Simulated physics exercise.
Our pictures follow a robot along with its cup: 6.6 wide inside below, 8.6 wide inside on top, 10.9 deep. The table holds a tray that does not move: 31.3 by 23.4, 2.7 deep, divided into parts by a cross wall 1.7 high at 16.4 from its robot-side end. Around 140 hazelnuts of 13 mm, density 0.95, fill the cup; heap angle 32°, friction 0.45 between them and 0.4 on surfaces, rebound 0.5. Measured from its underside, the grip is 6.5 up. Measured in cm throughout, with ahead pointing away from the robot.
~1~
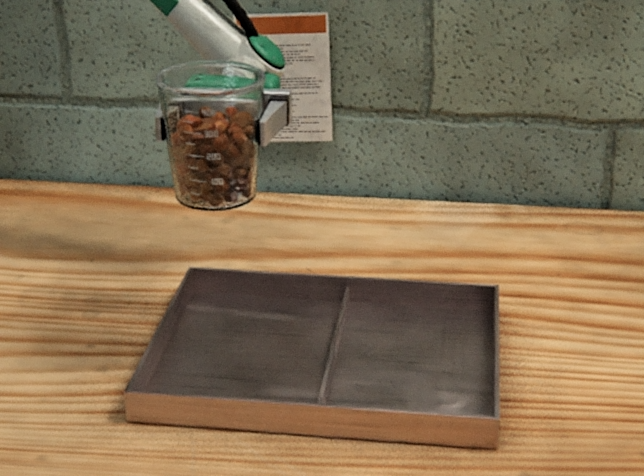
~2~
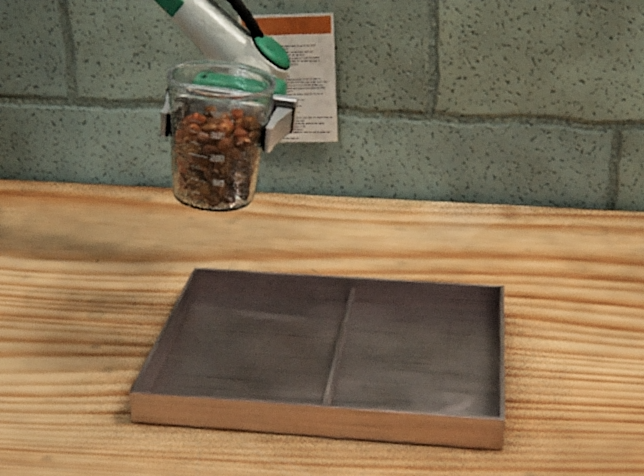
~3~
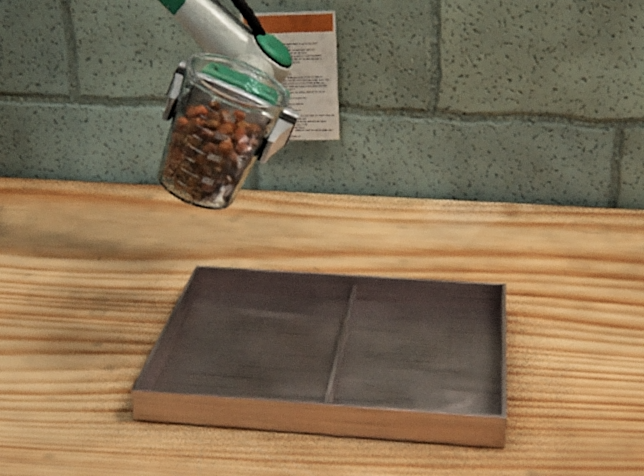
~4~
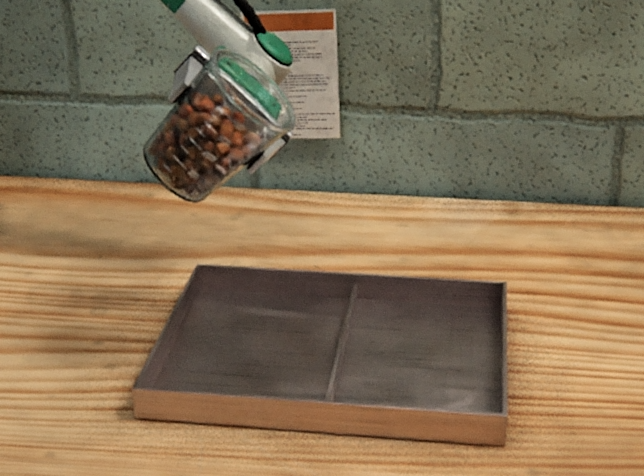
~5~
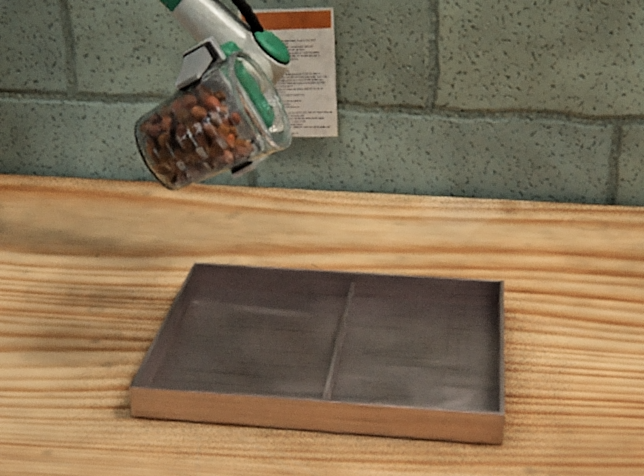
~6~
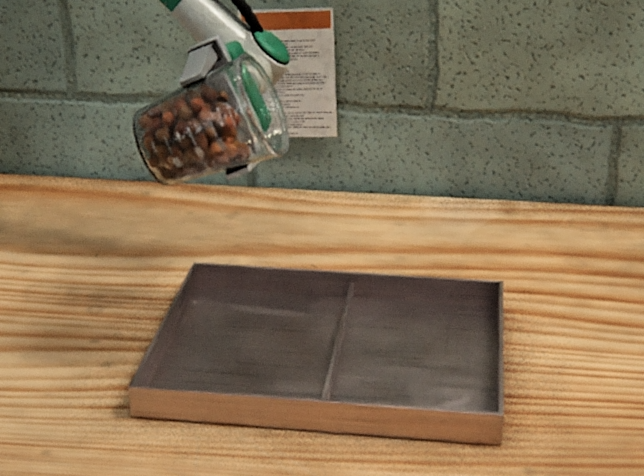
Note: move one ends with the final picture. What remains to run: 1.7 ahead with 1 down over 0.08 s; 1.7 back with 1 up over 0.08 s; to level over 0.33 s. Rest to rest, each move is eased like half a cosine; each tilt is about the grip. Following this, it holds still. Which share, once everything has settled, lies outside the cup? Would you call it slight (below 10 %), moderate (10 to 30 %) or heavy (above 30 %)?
I would call it slight.
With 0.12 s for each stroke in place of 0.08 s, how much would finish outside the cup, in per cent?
Then about 0 per cent.
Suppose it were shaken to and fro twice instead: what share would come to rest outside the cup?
Near 5 per cent.
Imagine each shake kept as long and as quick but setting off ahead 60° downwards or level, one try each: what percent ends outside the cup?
First try about 0 %, second try about 5 %.
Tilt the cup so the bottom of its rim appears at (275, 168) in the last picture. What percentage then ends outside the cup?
Roughly 20 per cent.
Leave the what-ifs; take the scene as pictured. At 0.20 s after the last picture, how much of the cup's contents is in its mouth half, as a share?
Roughly 40 per cent.
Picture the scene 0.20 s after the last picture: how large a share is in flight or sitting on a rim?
Roughly 0 per cent.
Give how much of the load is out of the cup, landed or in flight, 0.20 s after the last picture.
So far around 0 % is out.
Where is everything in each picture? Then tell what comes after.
The first picture shows the cup middle at (214, 139), level; upper third of the load around (218, 129), from x 180 to 250, top at y 105; 135 in the cup.
The second picture shows the cup middle at (217, 139), tilted 6° forward; upper third of the load around (213, 129), from x 180 to 255, top at y 105.
The third picture shows the cup middle at (216, 136), tilted 23° forward; upper third of the load around (212, 126), from x 170 to 255, top at y 100.
The fourth picture shows the cup middle at (213, 132), tilted 43° forward; upper third of the load around (205, 121), from x 155 to 255, top at y 95.
The fifth picture shows the cup middle at (208, 128), tilted 60° forward; upper third of the load around (200, 114), from x 150 to 250, top at y 90.
The sixth picture shows the cup middle at (207, 127), tilted 66° forward; upper third of the load around (195, 114), from x 145 to 245, top at y 95; 135 in the cup.
Then, 0.20 s on, tilted 64° forward, highest piece 25 above the table; 135 in the cup.
Then, 0.39 s on, tilted 13° forward, highest piece 26 above the table; 133 in the cup, 1 in the far-side part, 1 in flight or on a rim.
Then, 0.69 s on, level, highest piece 26 above the table; 133 in the cup, 2 in the far-side part.
Then, 1.74 s on, level, highest piece 26 above the table; 133 in the cup, 2 in the far-side part.
In the end, 133 in the cup, 2 in the far-side part. That is 1 % outside the cup.
